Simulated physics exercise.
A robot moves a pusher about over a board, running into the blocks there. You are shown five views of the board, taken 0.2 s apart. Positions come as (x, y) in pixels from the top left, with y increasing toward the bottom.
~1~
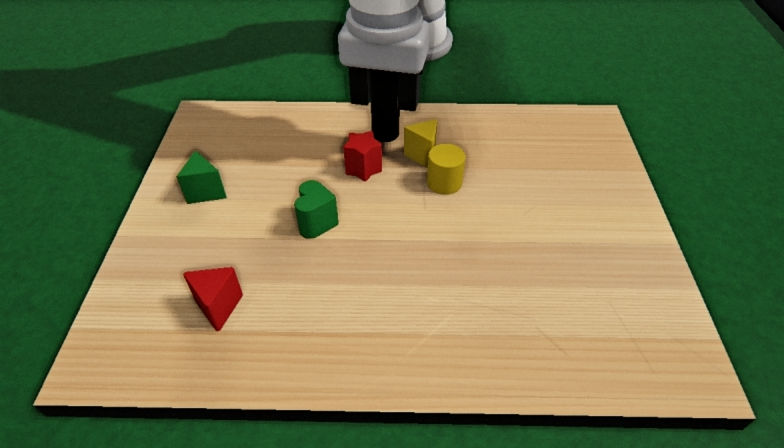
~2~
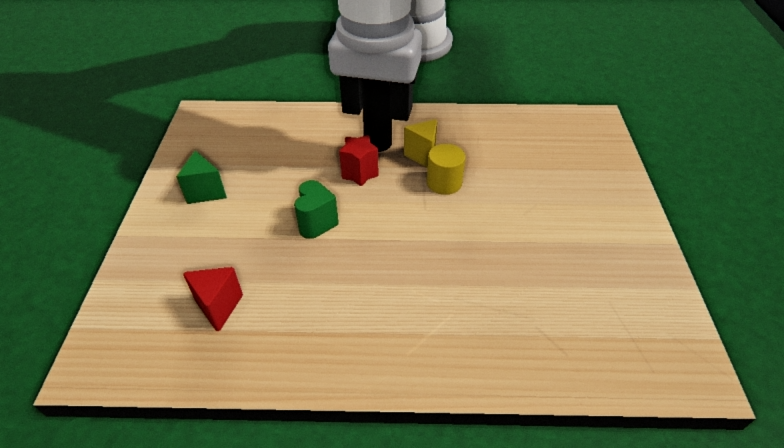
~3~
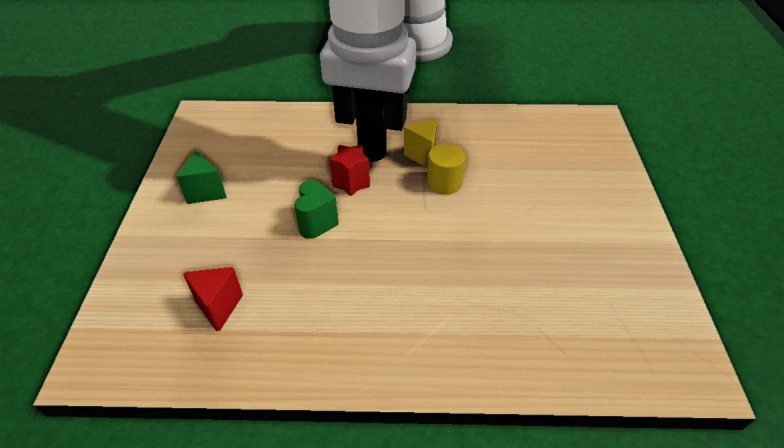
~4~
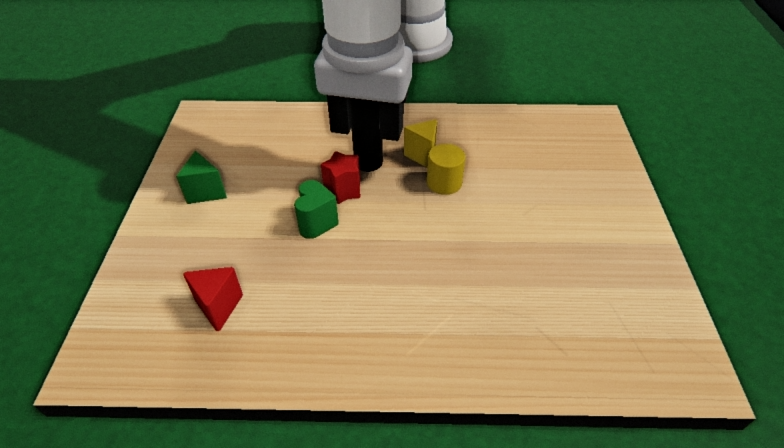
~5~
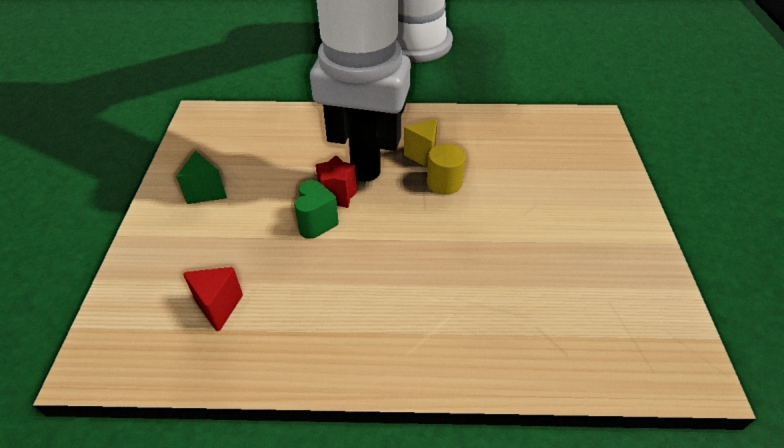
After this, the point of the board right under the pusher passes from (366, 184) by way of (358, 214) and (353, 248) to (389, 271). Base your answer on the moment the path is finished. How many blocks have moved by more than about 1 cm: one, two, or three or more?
The count is two.
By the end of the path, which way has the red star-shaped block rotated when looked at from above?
It turns clockwise.
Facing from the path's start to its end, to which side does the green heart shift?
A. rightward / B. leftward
A.
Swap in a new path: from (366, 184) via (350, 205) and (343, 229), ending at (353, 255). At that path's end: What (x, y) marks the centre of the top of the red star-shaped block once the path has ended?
It will likely be found at (313, 179).
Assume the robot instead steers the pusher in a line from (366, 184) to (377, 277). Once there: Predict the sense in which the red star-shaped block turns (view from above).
Seen from above, clockwise.
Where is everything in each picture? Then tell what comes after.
In the first picture, tip of the pusher at (386, 134), middles of tops, green heart at (313, 195), red star-shaped block at (362, 141), yellow triangular piece at (424, 129).
In the second picture, pusher at (378, 143), red star-shaped block at (358, 145).
In the third picture, pusher at (372, 153), red star-shaped block at (350, 155).
In the fourth picture, pusher at (368, 163), red star-shaped block at (341, 163).
In the fifth picture, pusher at (366, 172), green heart at (313, 195), red star-shaped block at (335, 168), yellow triangular piece at (424, 129).
The first path, step by step. One third of the way, pusher at (357, 203); green heart at (299, 200), turned 10° anticlockwise; red star-shaped block at (326, 179), turned 70° clockwise.
Two thirds of the way, pusher at (352, 236); green heart at (299, 200), turned 15° anticlockwise; red star-shaped block at (327, 179), turned 75° clockwise.
At the end, pusher at (389, 259); green heart at (299, 200), turned 15° anticlockwise; red star-shaped block at (327, 179), turned 75° clockwise; yellow triangular piece unmoved.
